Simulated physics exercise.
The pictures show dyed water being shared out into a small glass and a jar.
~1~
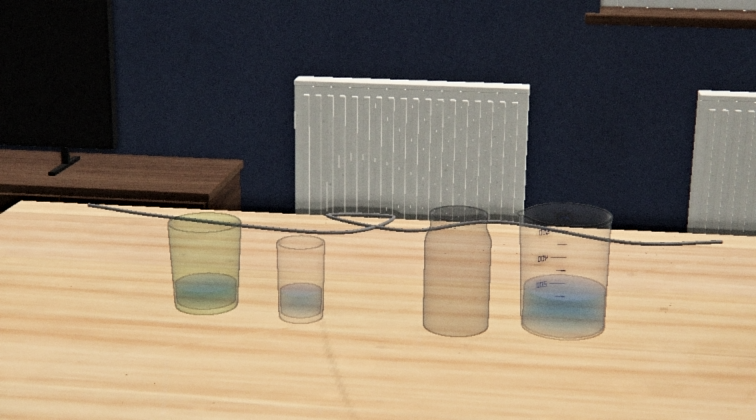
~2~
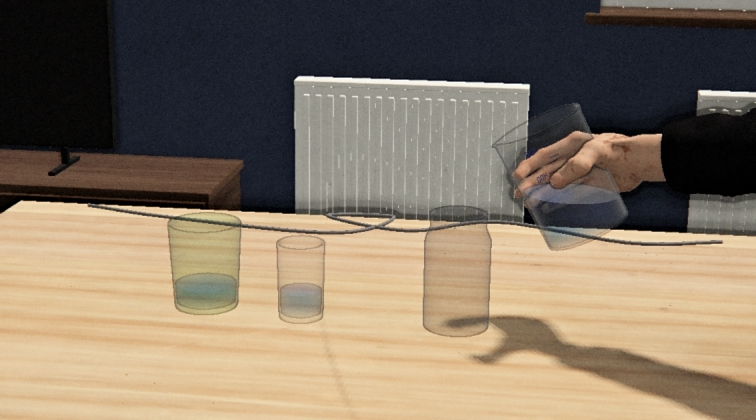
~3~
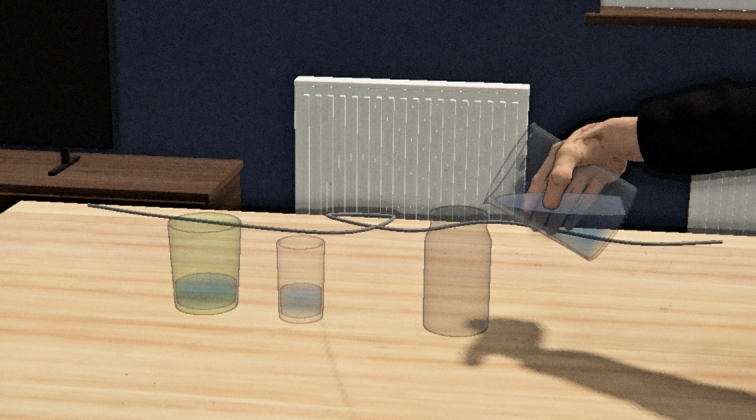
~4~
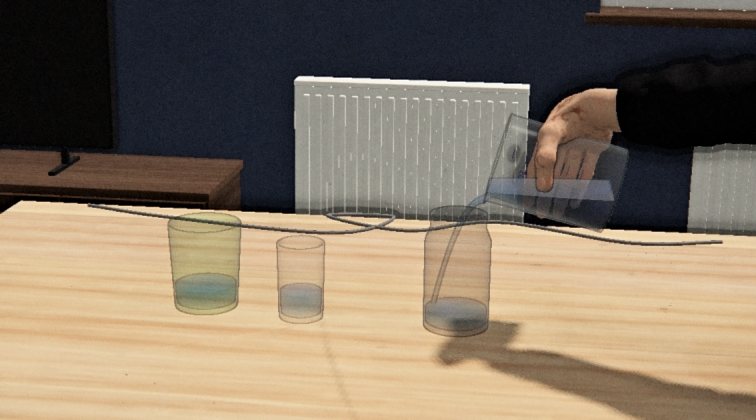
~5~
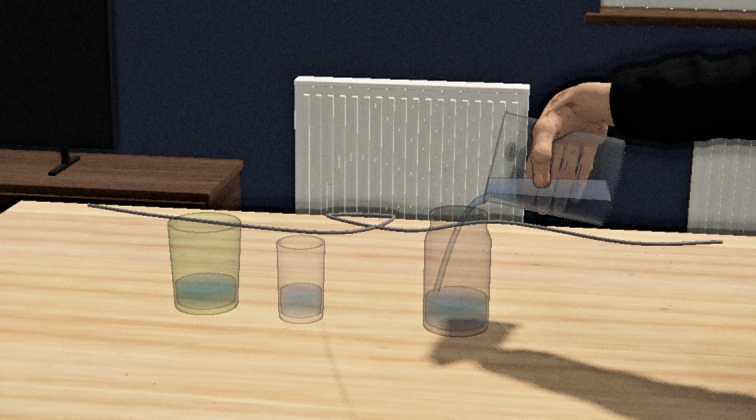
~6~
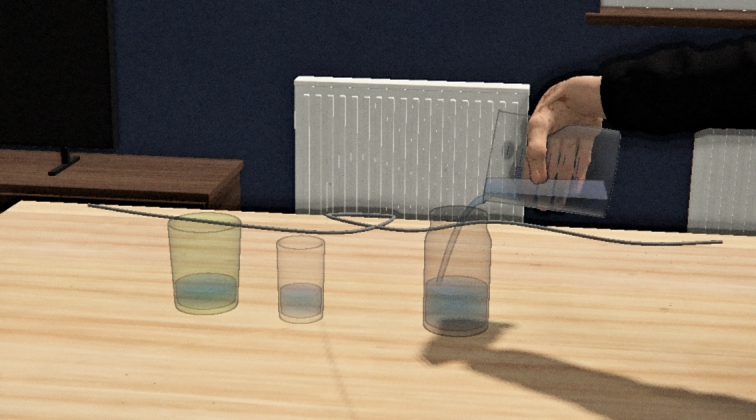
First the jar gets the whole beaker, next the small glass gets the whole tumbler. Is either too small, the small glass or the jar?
Left, the small glass takes it all; right, the jar takes it all.
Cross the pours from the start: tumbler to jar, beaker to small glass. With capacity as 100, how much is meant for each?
Roughly 20 per cent, then 210 per cent.
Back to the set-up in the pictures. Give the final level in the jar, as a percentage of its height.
Roughly 60 per cent.
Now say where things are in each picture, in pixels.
At the start; beaker (565, 269) about a third full; tumbler (206, 261) about a quarter full; jar (457, 267) empty; small glass (301, 277) about a third full, in the first frame.
A hand has the beaker; beaker (562, 176) tipped 25° with all of its load; jar (457, 267) empty, in the second frame.
The beaker is tipped; beaker (560, 192) tipped 60° with all of its load; jar (457, 267) empty, in the third frame.
The stream is running; beaker (554, 173) tipped 75° with about three quarters of its load; jar nearly empty, surface at (456, 308), in the fourth frame.
The stream is running; beaker (552, 169) tipped 80° with about two thirds of its load; small glass (301, 277) about a third full, in the fifth frame.
The stream is running; beaker (550, 164) tipped 80° with about half of its load; tumbler about a quarter full, surface at (206, 283); jar about a third full, surface at (456, 286); small glass about a third full, surface at (301, 290), in the sixth frame.
Shortly, the jar is about half full.
Then, the jar is about two thirds full.
At the finish, the small glass is about three quarters full; the jar is about two thirds full.
